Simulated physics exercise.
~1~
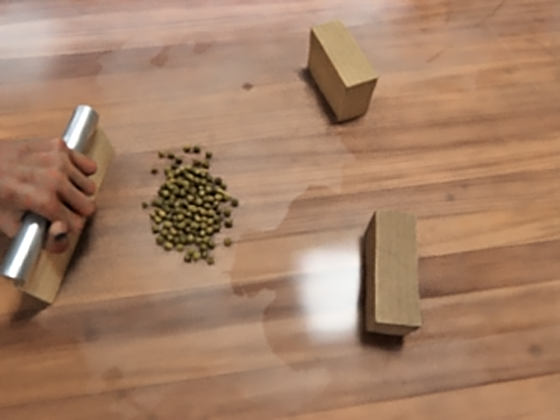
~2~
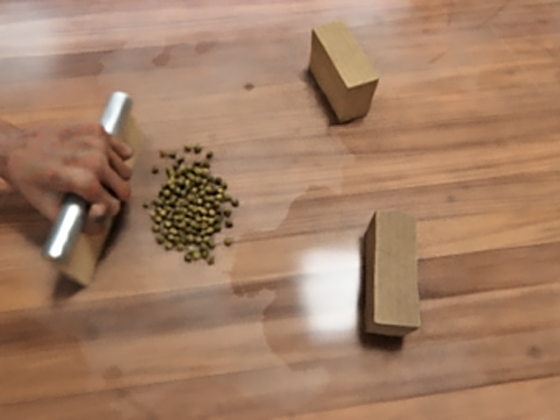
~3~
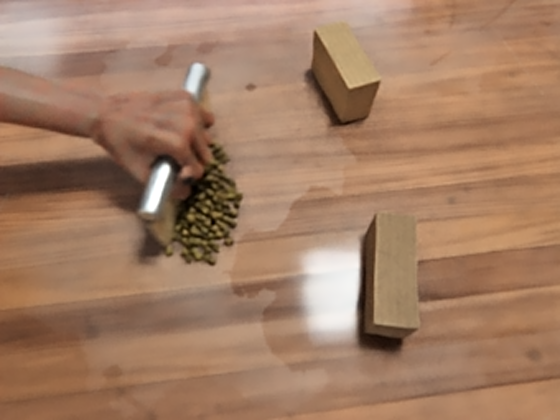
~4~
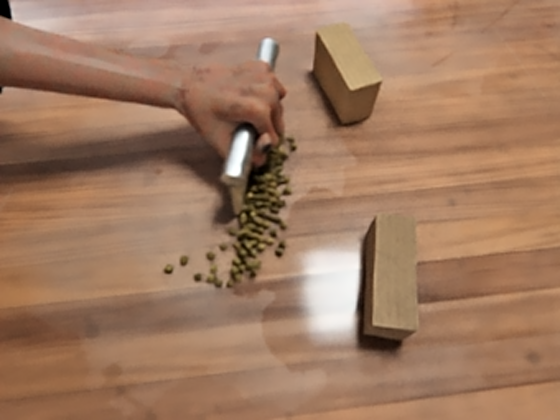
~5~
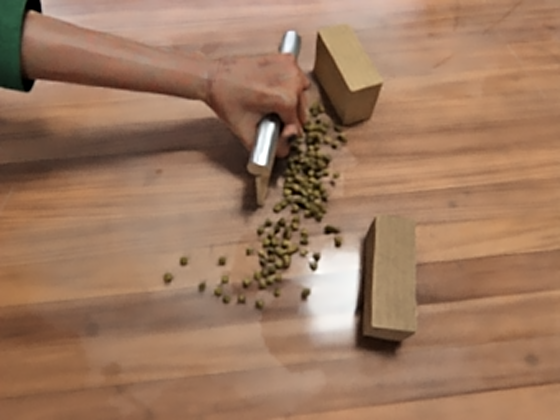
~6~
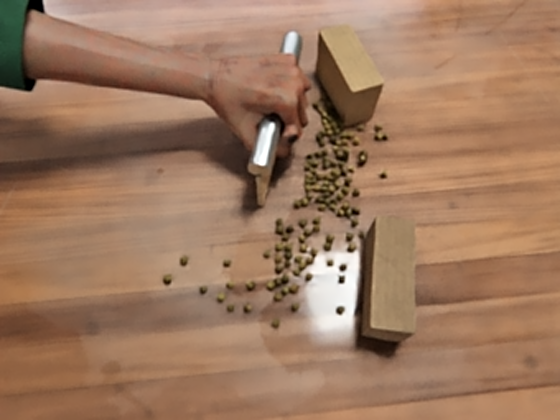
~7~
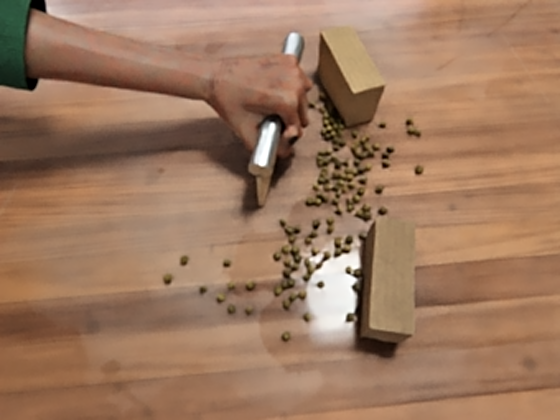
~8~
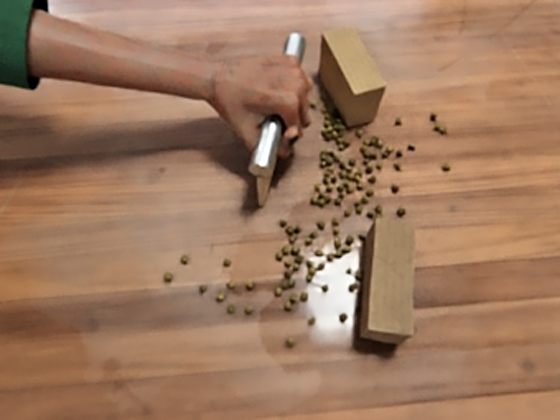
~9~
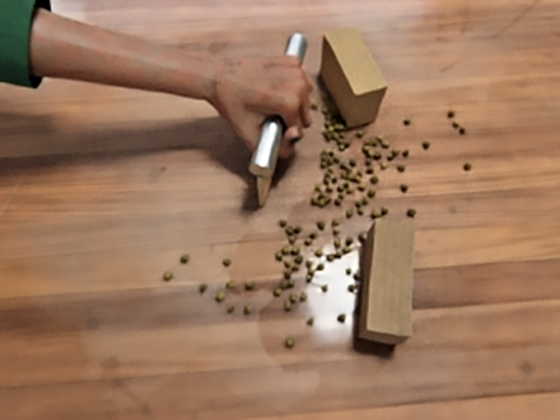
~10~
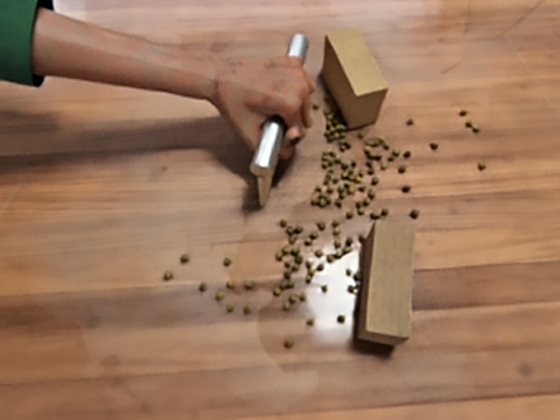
A hand-held scraper pushes green pellets right and stops, leaving them scattered mostly before two blocks.
